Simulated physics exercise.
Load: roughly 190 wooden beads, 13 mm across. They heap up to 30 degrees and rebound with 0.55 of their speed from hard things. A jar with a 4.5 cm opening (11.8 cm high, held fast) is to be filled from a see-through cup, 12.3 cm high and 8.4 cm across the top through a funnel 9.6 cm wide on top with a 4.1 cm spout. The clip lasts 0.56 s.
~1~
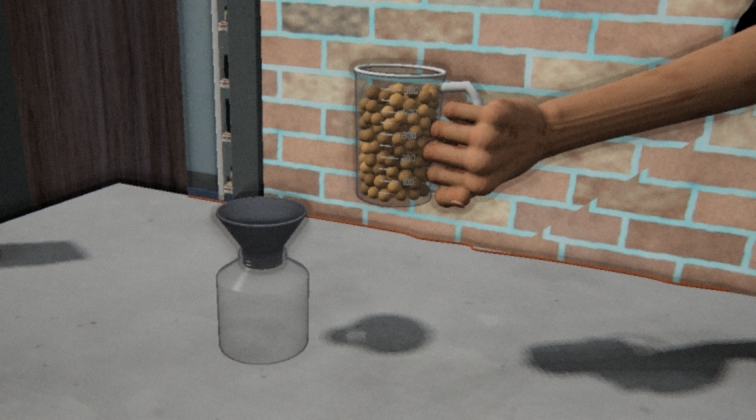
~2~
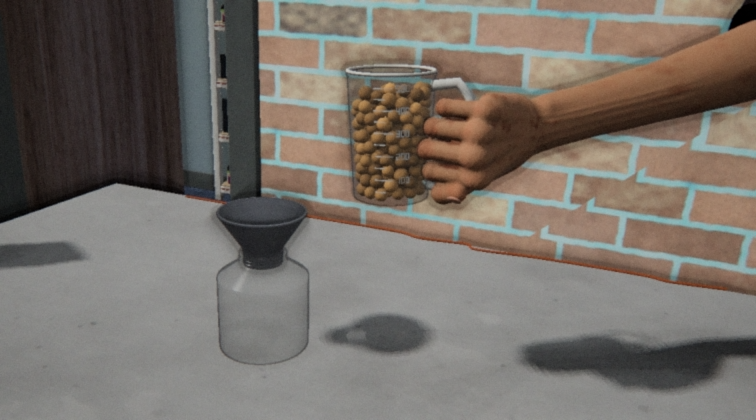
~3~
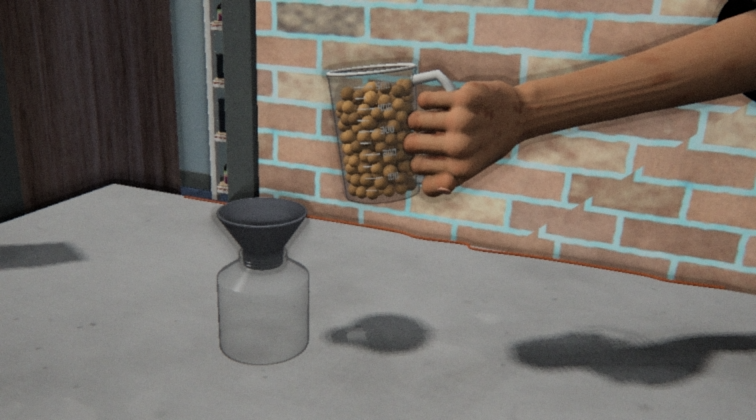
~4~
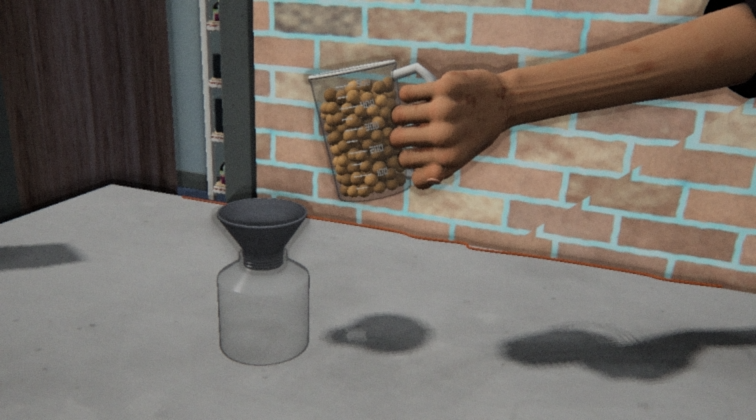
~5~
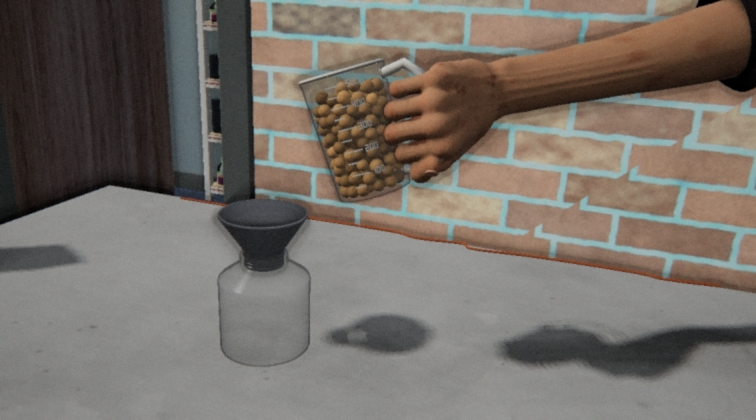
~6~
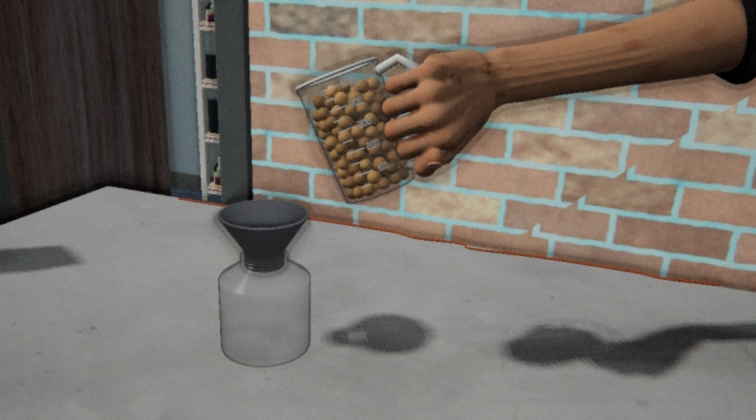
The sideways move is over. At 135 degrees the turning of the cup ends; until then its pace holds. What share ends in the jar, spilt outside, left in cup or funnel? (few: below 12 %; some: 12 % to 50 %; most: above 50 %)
Jar the bulk, spilt a part, still above hardly any.
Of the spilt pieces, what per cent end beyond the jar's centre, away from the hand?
About 10 per cent.
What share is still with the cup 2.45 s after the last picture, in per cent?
Some 0 per cent of the load.
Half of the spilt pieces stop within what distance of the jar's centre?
Some 18 cm.
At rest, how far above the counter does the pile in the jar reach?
Roughly 5.5 cm.
Then, 1.03 s after the last picture, tilt 75 degrees; the cup holds 100 %, the jar 0 %.
Then, 1.72 s after the last picture, tilt 109 degrees; the cup holds 65 %, the jar 15 %.
Then, 2.45 s after the last picture, tilt 135 degrees; the cup holds 0 %, the jar 70 %.
In the end, jar 70 %, spilt 30 %, still above 0 %.
